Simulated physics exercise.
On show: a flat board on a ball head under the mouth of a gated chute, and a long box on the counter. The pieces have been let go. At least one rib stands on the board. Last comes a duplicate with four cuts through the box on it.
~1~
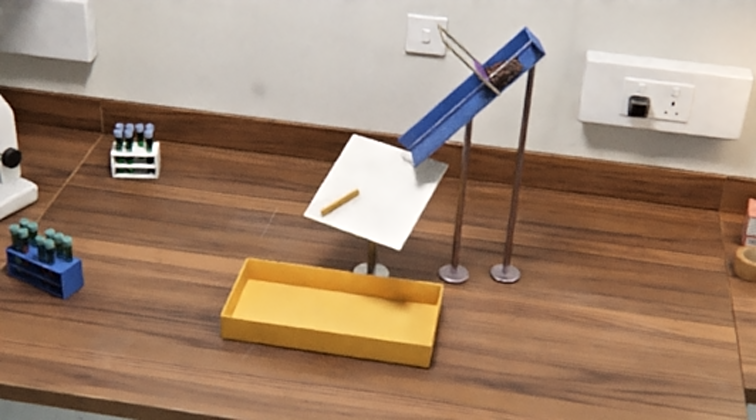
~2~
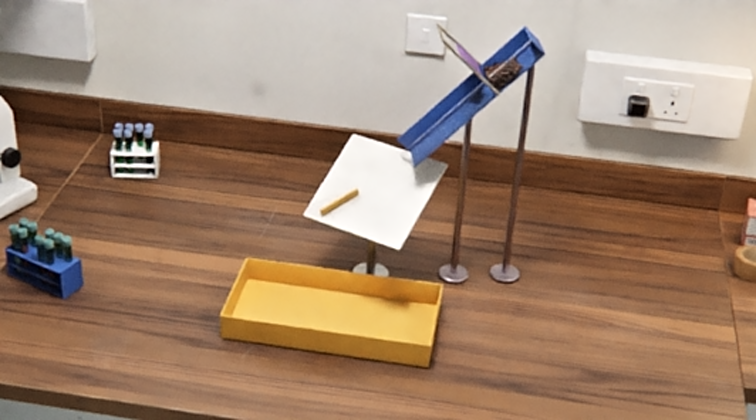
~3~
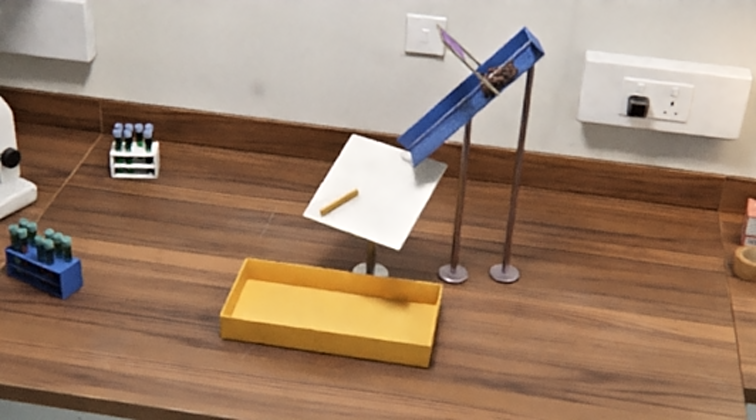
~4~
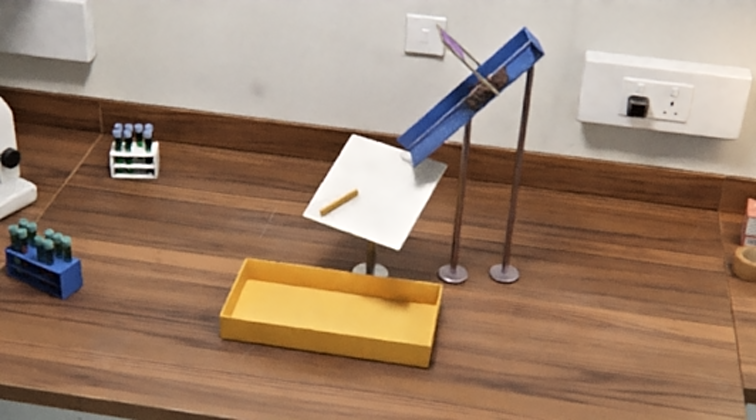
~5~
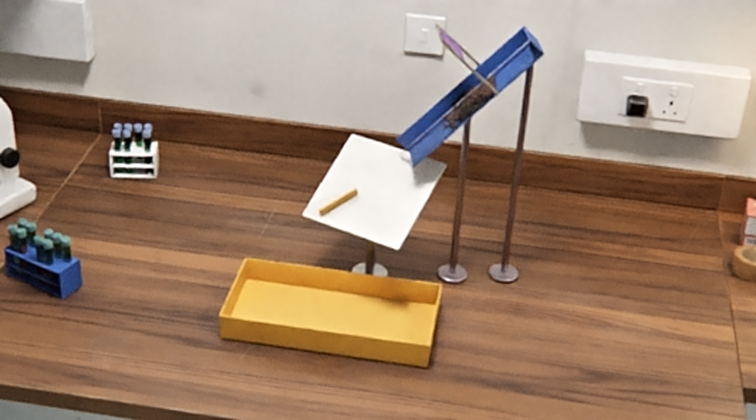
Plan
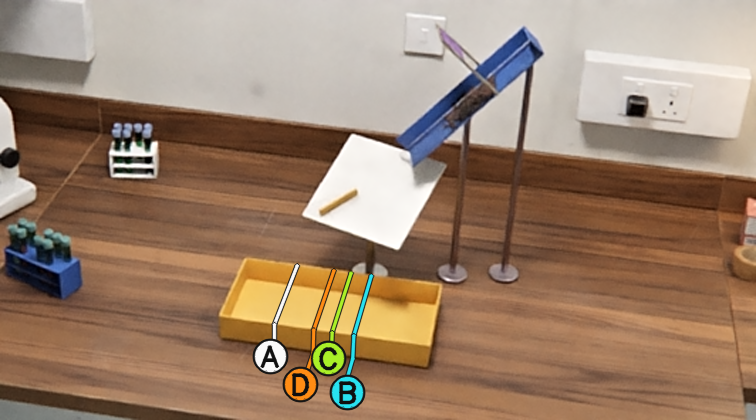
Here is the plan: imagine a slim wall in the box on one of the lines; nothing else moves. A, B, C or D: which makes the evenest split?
A.
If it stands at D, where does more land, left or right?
More lands on the left.
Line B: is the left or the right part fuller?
The left side.
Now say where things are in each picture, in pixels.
Load behind the gate at (499, 72), allspice berries; lip of the chute at (413, 160), sloping fairly steeply, in the first picture.
Middle of the board at (375, 189), tilted gently; middle of its low edge at (350, 232); of its high edge at (400, 149), in the second picture.
Front corners of the box at (221, 316) and (429, 345), empty; front of the load at (484, 89), in the third picture.
Middle of the load at (484, 89); its front at (467, 100), about a quarter of the way to the lip; rib from (357, 189) to (319, 211), in the fourth picture.
Middle of the load at (472, 102); its front at (445, 126), about half of the way to the lip, in the fifth picture.
On the marked copy, line A crosses the front rim at (274, 323); line B crosses the front rim at (354, 334); line C crosses the front rim at (332, 331); line D crosses the front rim at (313, 329).
Choosing A, of what is caught, about half on the left of the divider, about half on the right.
Choosing B, of what is caught, all on the left of the divider, none on the right.
Choosing C, of what is caught, nearly all on the left of the divider, a stray few on the right.
Choosing D, of what is caught, most on the left of the divider, a small part on the right.
